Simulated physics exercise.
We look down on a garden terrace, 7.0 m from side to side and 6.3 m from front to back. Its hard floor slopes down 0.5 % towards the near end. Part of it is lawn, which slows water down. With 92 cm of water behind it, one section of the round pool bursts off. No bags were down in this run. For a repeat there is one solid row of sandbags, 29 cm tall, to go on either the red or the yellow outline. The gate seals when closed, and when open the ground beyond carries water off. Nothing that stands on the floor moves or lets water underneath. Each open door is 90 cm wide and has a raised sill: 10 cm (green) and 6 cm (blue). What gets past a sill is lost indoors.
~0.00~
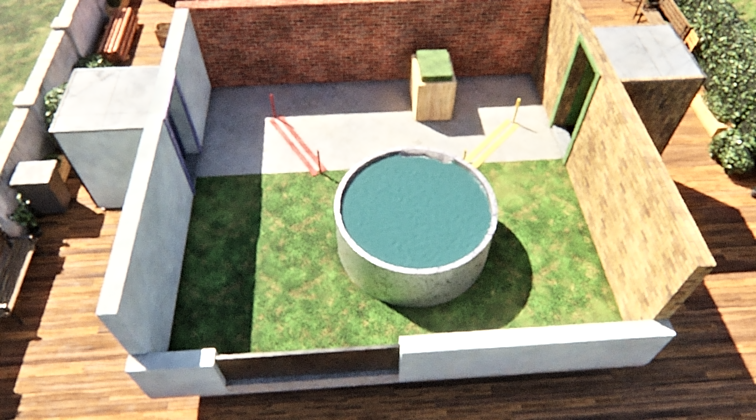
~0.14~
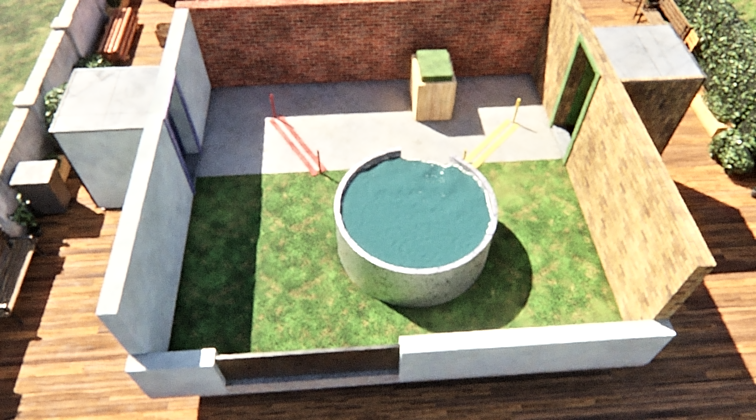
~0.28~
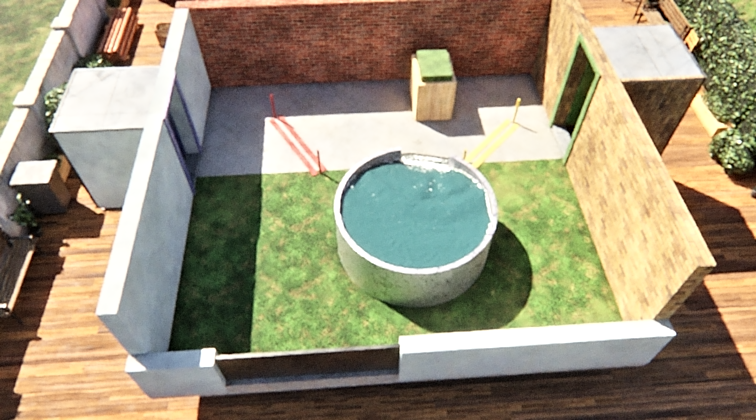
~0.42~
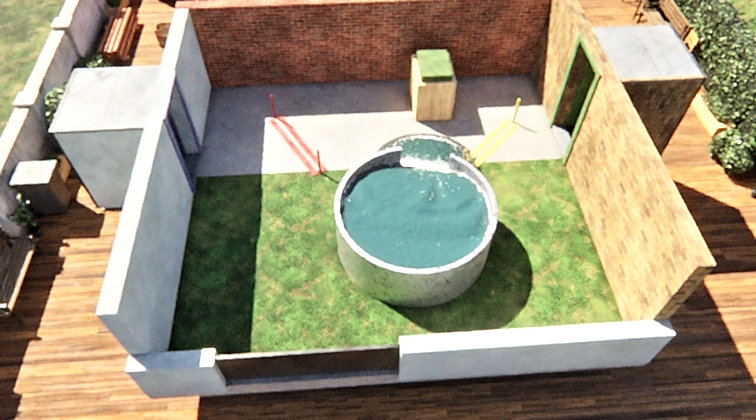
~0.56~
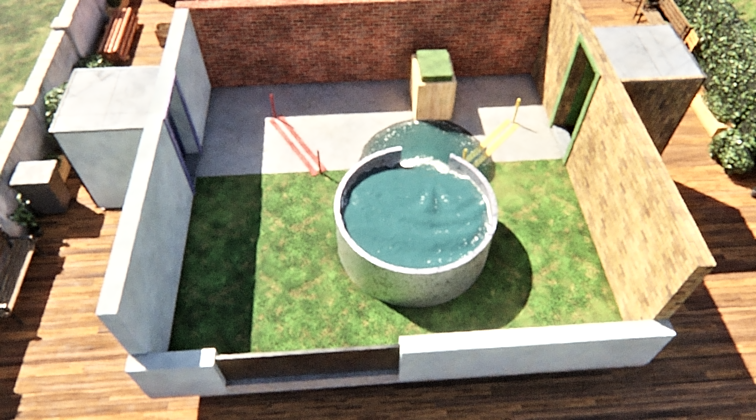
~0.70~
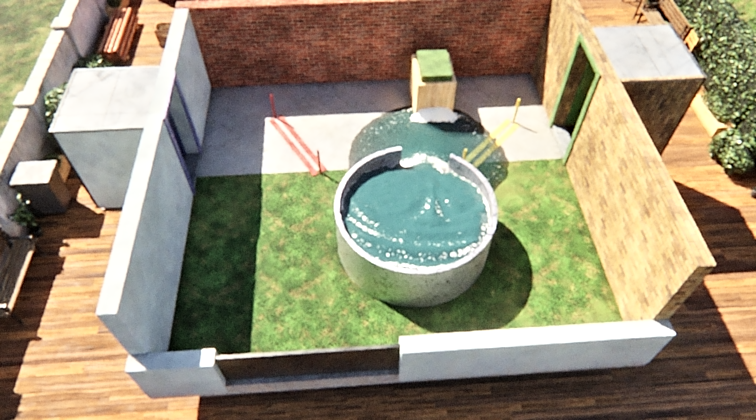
Water in the round pool rippled, then poured out through a gap in its far side and spread across the paving, past the yellow outline and up to the wooden box with a green top.
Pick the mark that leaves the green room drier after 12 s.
Choose yellow.
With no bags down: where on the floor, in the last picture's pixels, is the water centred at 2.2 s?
Around (421, 186).
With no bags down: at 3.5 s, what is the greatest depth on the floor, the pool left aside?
About 34 cm.
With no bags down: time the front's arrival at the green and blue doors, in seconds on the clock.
Arrival: Green 1.3 s, blue 3.2 s.
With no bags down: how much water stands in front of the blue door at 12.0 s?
About 8.5 cm.
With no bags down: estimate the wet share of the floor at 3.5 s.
About 50 per cent.
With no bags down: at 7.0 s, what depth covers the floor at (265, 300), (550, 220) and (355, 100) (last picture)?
In that order: 4, 8 and 10 cm.
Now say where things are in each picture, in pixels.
In the first frame, the round pool at (415, 207) is whole and still, 92 cm deep.
In the second frame, water pours out on the round pool's far side and has run 0.5 m, to a hidden place; typically 11 cm deep outside, 92 cm at the round pool's back.
In the third frame, water pours out on the round pool's far side and has run 0.8 m, to a hidden place; typically 13 cm deep outside, 92 cm at the round pool's back.
In the fourth frame, water pours out on the round pool's far side and has run 1.3 m, to (438, 138); typically 10 cm deep outside, 92 cm at the round pool's back.
In the fifth frame, the front is at (438, 121), 1.8 m from the gap on the round pool's far side; 3.5 m2 of floor is under water; 91 cm left at the back of the round pool.
In the sixth frame, water pours out on the round pool's far side and has run 2.2 m, to (460, 114); typically 7 cm deep outside, 85 cm at the round pool's back.
After 1.4 s water covers 30 % of the floor and is deepest (47 cm) near (430, 125) in the run without bags; in at the green door, 0 L with no bags, 0 L with the row on red, 0 L on yellow.
After 2.2 s water covers 40 % of the floor and is deepest (42 cm) near (535, 97) in the run without bags; in at the green door, 5 L with no bags, 2 L with the row on red, 0 L on yellow.
After 3.5 s water covers 50 % of the floor and is deepest (34 cm) near (448, 125) in the run without bags; in at the green door, 23 L with no bags, 22 L with the row on red, 0 L on yellow.
After 7.0 s water covers 90 % of the floor and is deepest (18 cm) near (207, 117) in the run without bags; in at the green door, 208 L with no bags, 213 L with the row on red, 3 L on yellow.
After 12.0 s water covers 100 % of the floor and is deepest (14 cm) near (376, 360) in the run without bags; in at the green door, 256 L with no bags, 262 L with the row on red, 3 L on yellow.
